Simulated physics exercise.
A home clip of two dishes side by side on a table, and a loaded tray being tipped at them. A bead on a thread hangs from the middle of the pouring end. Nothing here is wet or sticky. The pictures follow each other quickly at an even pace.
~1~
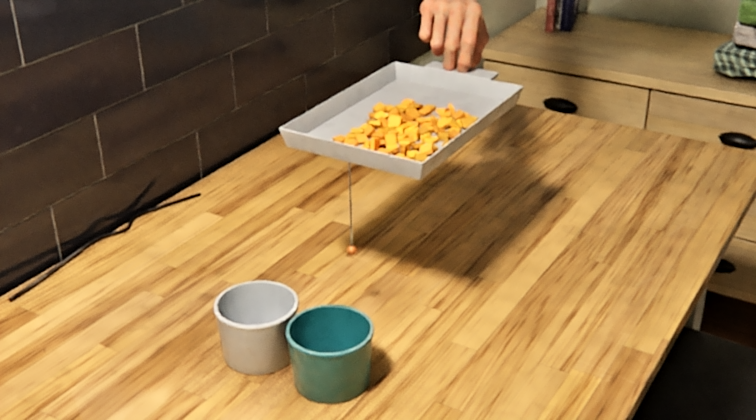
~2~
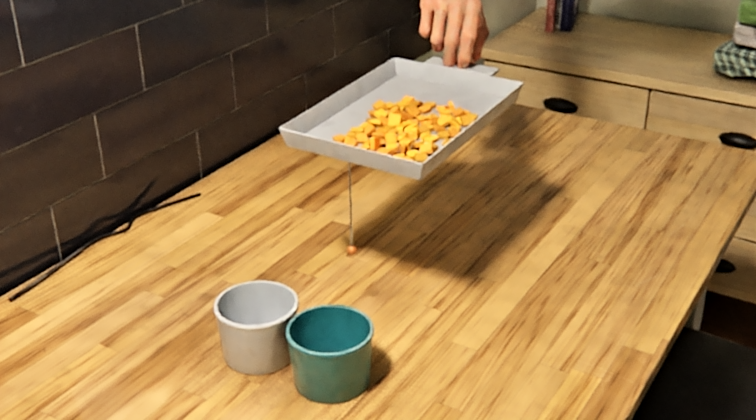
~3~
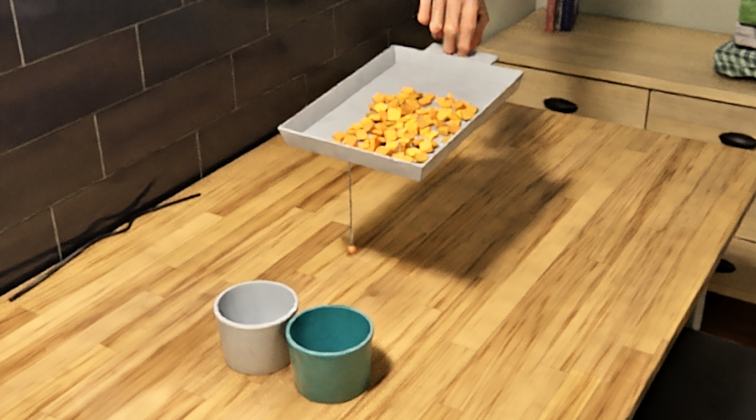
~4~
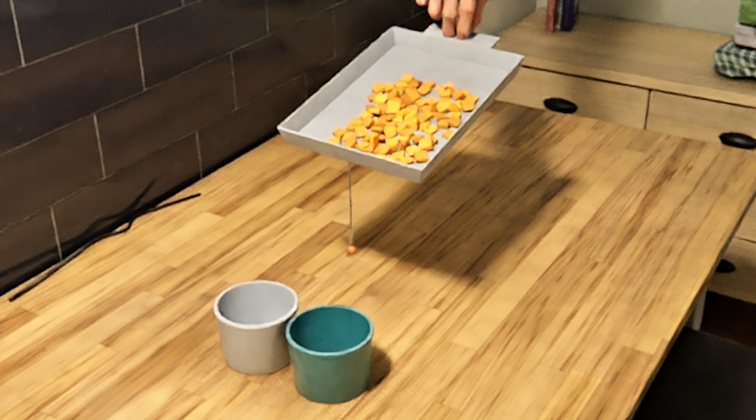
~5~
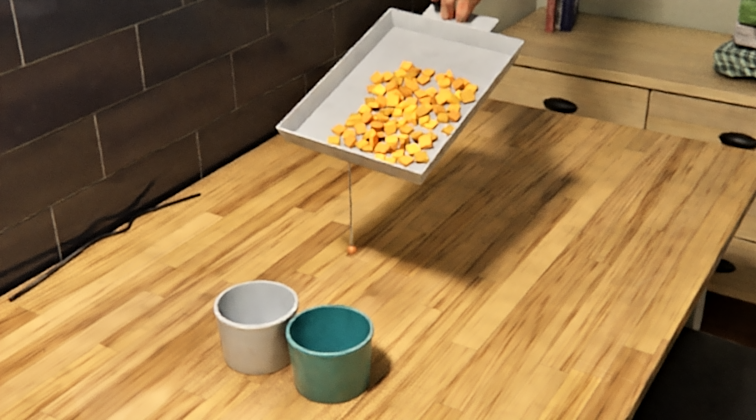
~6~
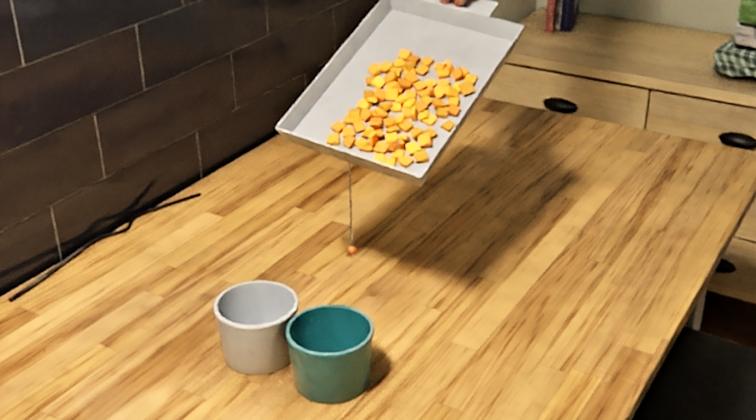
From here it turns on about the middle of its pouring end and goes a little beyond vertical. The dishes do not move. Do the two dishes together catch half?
Caught overall: Under half.
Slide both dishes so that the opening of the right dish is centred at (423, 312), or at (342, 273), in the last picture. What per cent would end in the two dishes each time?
Near 80 % and 20 %.
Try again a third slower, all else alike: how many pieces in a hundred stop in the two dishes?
Near 0 %.
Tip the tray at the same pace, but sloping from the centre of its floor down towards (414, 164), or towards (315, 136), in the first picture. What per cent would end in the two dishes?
About 0 and 0 per cent.
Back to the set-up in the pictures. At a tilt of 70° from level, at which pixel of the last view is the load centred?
At about (380, 145).
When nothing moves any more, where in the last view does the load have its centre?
At about (382, 350).
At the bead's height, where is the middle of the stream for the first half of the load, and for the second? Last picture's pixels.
At about (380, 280), then at (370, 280).
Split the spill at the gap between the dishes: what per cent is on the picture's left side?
It comes to 0 per cent or so.
Soon, tray tipped steeply; nearly all on the tray; a stray few in the air.
A while on, tray tipped past a quarter turn; about a quarter on the tray; about a quarter outside both; about half in the air.
Towards the end, tray tipped past a quarter turn; all outside both.
Finally, tray tipped past a quarter turn; none in the right dish; none in the left dish; all outside both.
